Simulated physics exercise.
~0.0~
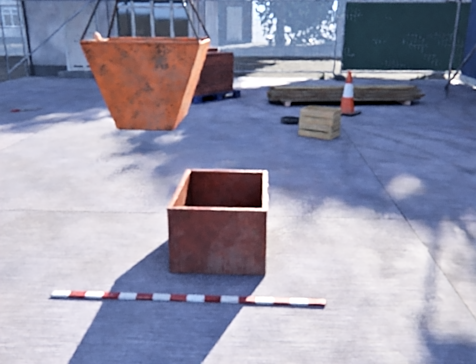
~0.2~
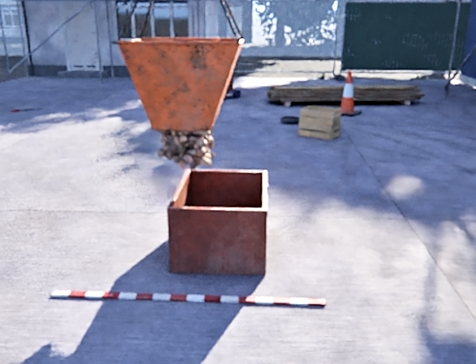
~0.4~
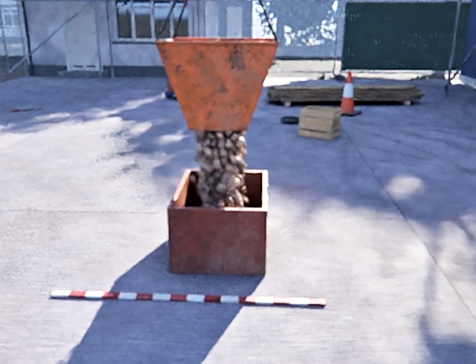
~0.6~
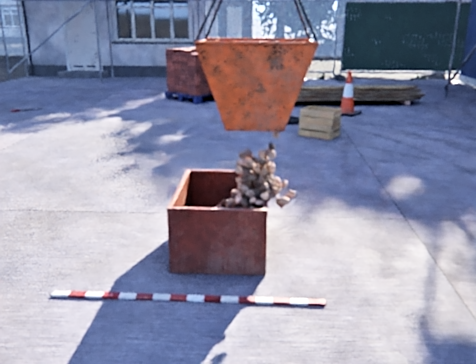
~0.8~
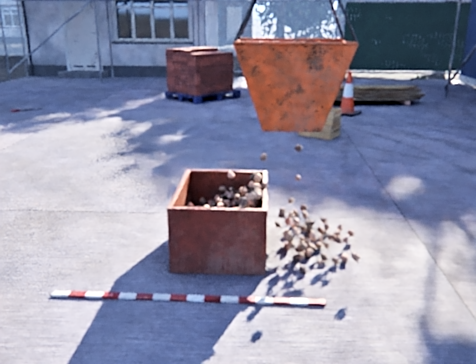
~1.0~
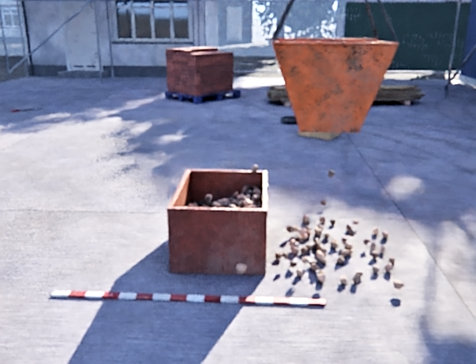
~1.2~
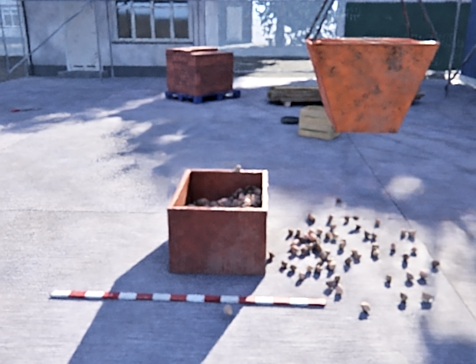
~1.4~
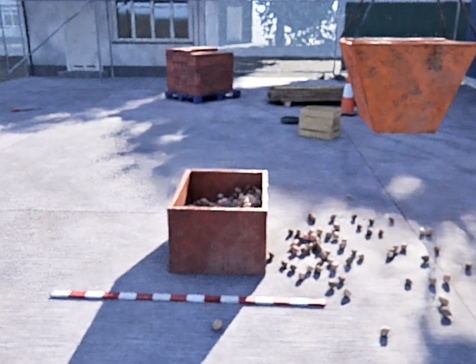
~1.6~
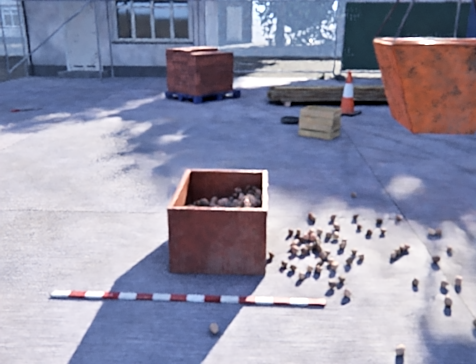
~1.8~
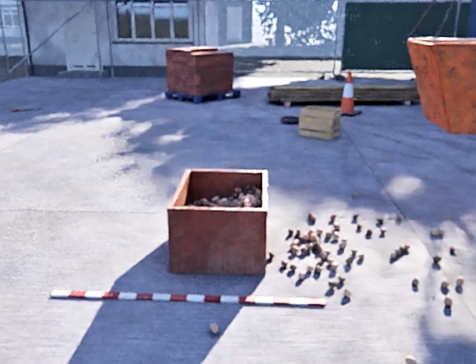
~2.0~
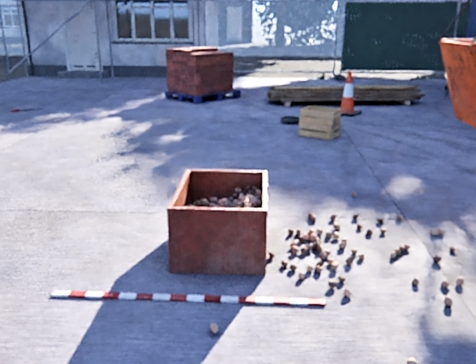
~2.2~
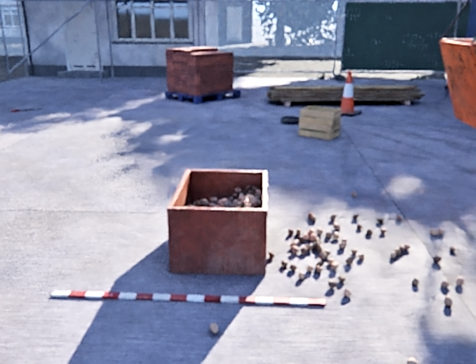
A rusty orange skip hangs from lines above a sunlit concrete yard and glides to the right toward a square, open, reddish-brown bin. Its underside opens and a clump of brownish cobbles drops out, then pours in a thick column into the bin. As the skip keeps moving, the tail of the load falls across the right rim and spills onto the ground. Those stones bounce and scatter rightward, while one rolls out in front, past the red and white striped bar. The emptied skip slides to the right edge, leaving most cobbles in the bin and the rest lying still beside it.
